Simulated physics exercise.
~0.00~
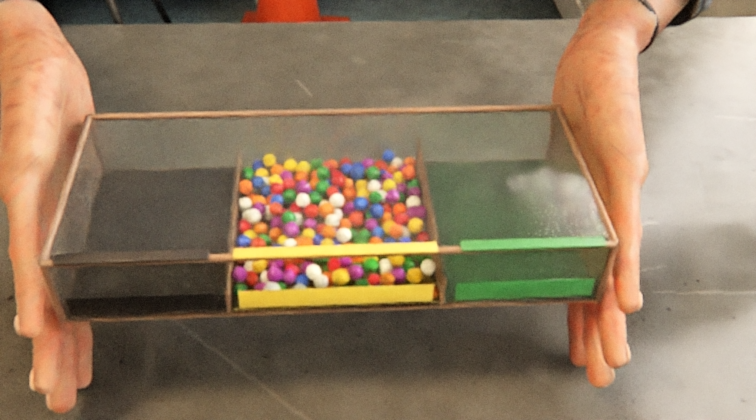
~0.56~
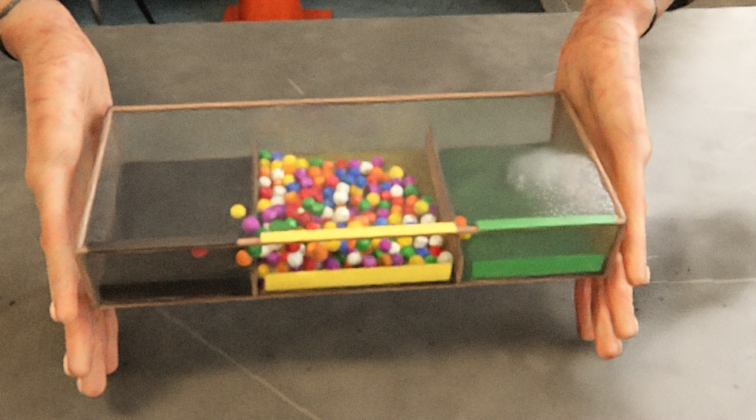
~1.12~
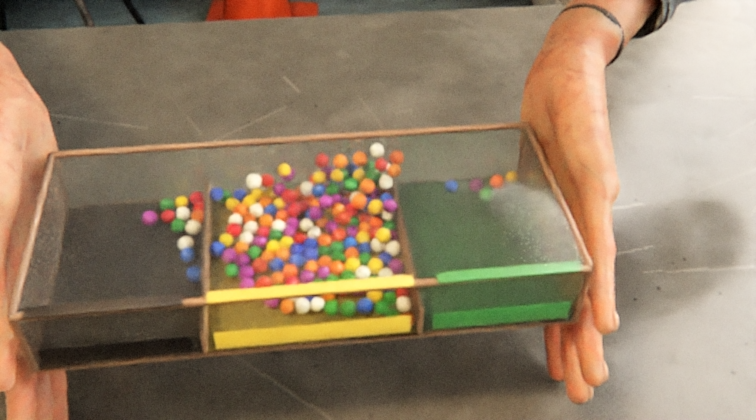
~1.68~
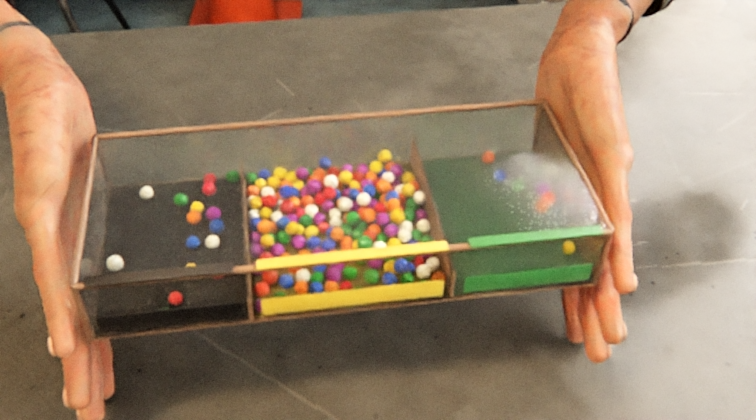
Over a gray tabletop, two hands shook a clear, closed box of colorful beads, first piled in the yellow middle section, and a few scattered into the black left and green right sections, while most ended up still in the middle.
